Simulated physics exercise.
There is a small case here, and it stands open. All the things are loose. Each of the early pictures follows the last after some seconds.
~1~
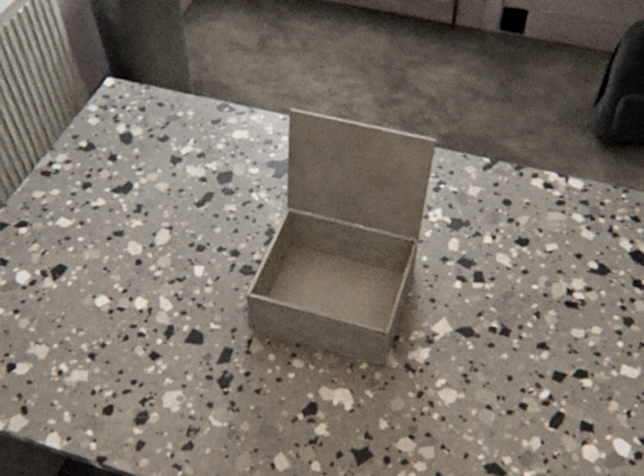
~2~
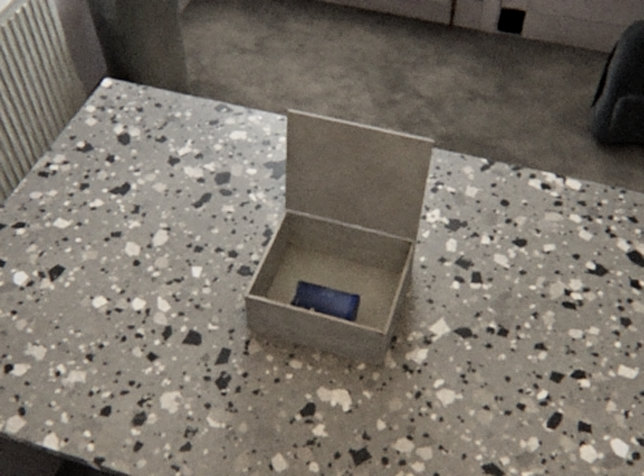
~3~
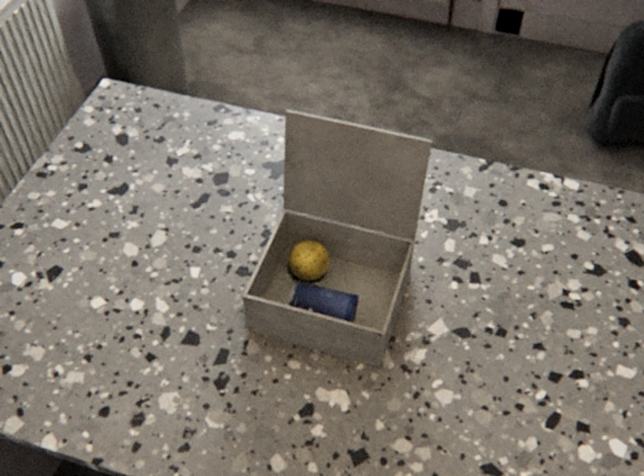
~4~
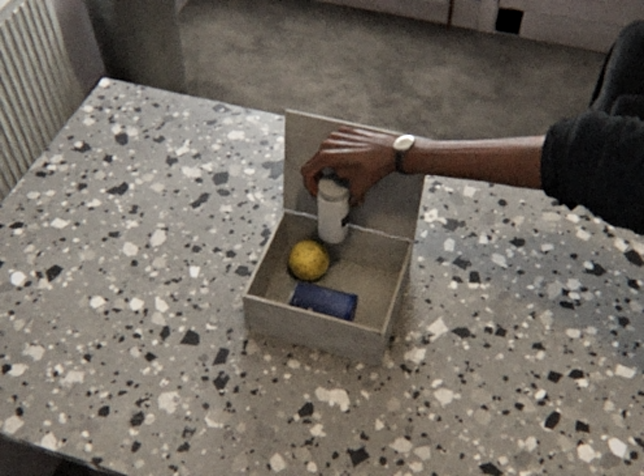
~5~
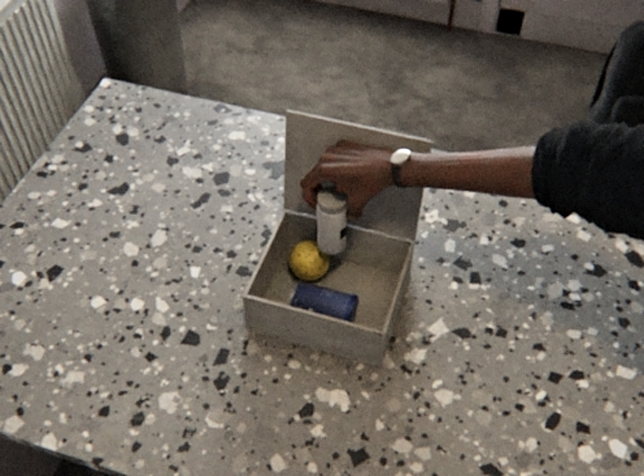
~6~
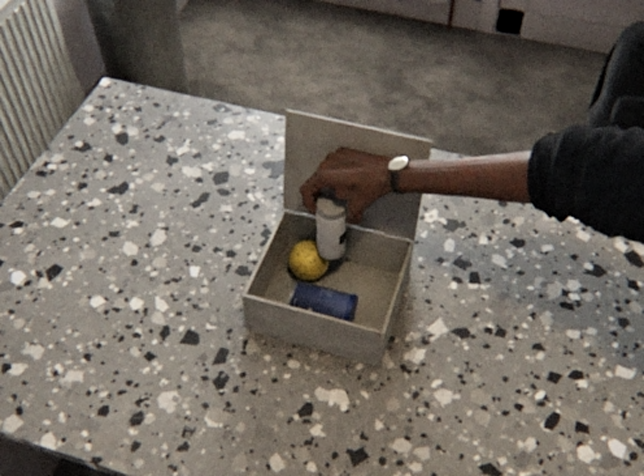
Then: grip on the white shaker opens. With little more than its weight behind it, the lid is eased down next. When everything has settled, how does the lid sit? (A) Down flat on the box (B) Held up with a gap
Option A: Down flat on the box.
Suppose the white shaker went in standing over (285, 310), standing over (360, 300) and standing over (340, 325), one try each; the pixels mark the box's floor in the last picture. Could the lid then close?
Lid, in order: Held open, held open, held open.
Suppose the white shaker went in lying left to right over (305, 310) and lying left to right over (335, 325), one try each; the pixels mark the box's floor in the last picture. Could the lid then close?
First try: It shuts flat; second try: It sits on the rim.
Then, 0.40 s later than the last frame, white shaker on its side near (359, 276); yellow ball moved a little.
Then, 1.20 s later than the last frame, lid starting down; white shaker on its side near (355, 285).
Then, 1.80 s later than the last frame, lid 46° above the rim; white shaker on its side near (355, 285).
Then, 2.20 s later than the last frame, lid 13° above the rim; white shaker on its side near (355, 285).
When it is over, lid shut; lying over in the box, white shaker; the other 2 as before. End places, in pixels of the last picture, white shaker near (355, 286).
